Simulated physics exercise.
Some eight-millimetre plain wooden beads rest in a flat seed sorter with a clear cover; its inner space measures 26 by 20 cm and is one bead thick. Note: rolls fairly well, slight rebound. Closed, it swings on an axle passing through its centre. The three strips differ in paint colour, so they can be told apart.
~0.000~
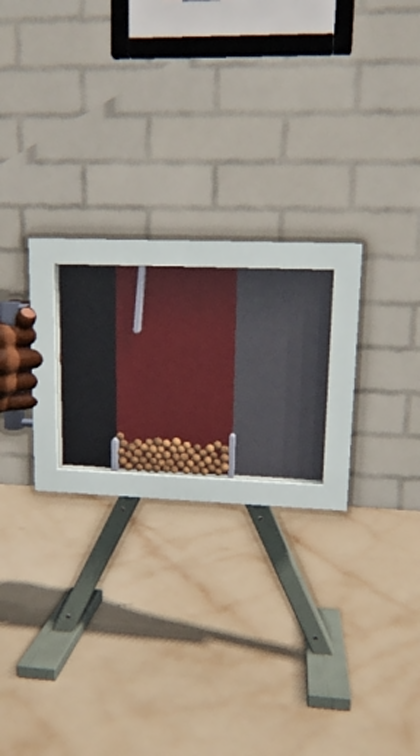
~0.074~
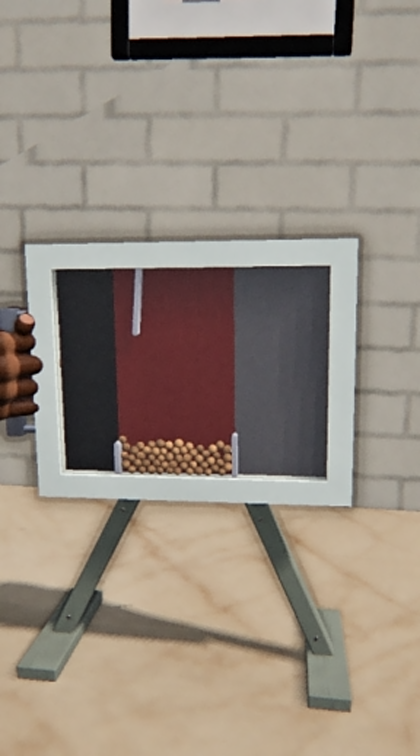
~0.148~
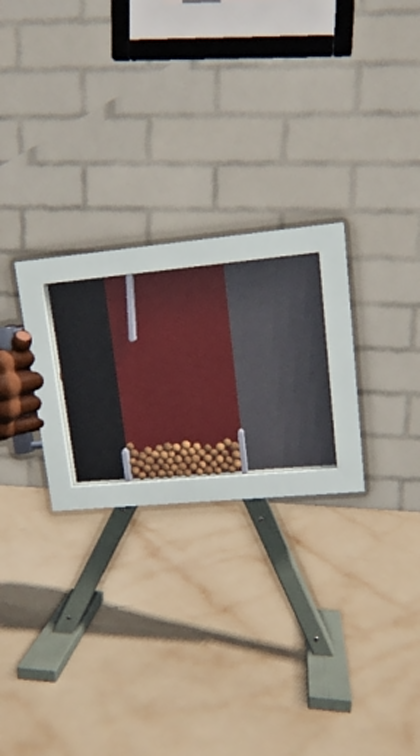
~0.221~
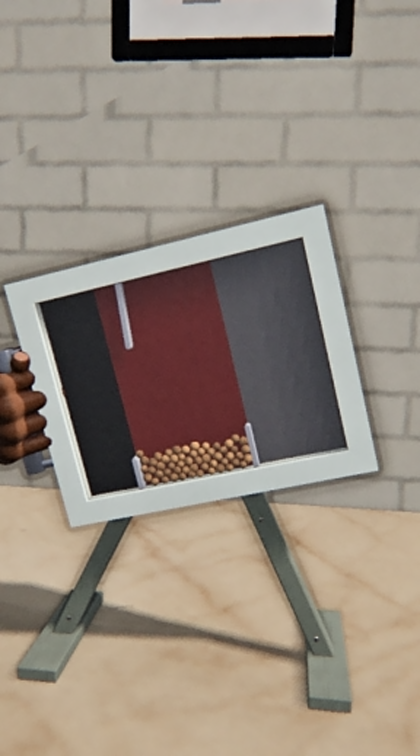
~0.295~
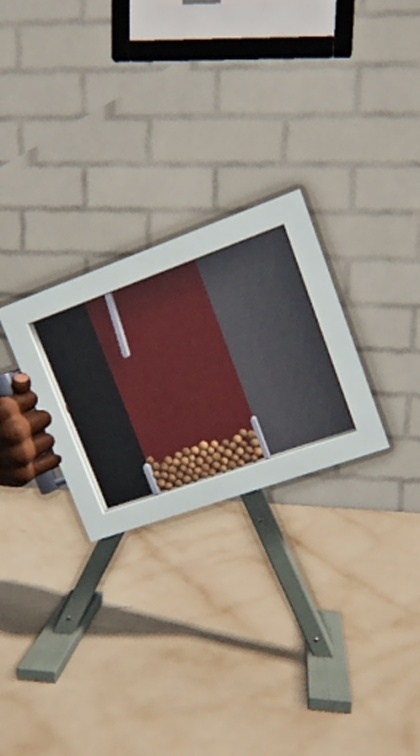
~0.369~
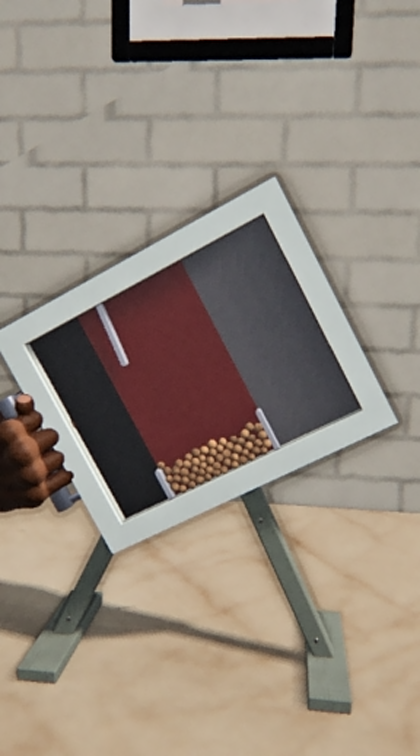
A hand at the left steadily turns the framed case of wooden beads anticlockwise.
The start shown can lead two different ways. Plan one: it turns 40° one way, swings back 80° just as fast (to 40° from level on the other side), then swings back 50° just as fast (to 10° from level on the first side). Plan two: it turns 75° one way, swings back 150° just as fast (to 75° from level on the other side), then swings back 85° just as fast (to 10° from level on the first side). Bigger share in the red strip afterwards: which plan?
First.
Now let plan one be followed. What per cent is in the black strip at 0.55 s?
The share there is around 0 percent.
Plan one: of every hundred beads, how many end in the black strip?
Share: Approx. 0 %.
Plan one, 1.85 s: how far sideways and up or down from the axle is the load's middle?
About 3 cm left and 8 cm below.
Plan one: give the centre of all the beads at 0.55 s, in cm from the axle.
Right by about 4 cm and below by about 7 cm.
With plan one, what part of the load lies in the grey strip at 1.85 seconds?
Share: About 0 percent.
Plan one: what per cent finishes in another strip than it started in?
0 %.
Plan one. 0.55 s, it stands 40° anticlockwise; the beads' middle is 4 cm right of and 7 cm below the centre; red 100 %.
After 1.85 s, it stands 15° clockwise; the beads' middle is 3 cm left of and 8 cm below the centre; red 100 %.
After 2.17 s, it stands 10° anticlockwise; the beads' middle is 1 cm right of and 8 cm below the centre; red 100 %.
Settled by 2.6 s, it stands 10° anticlockwise; red 100 %, black 0 %, grey 0 %.
Plan two would end with red 65 %, black 30 %, grey 5 %.
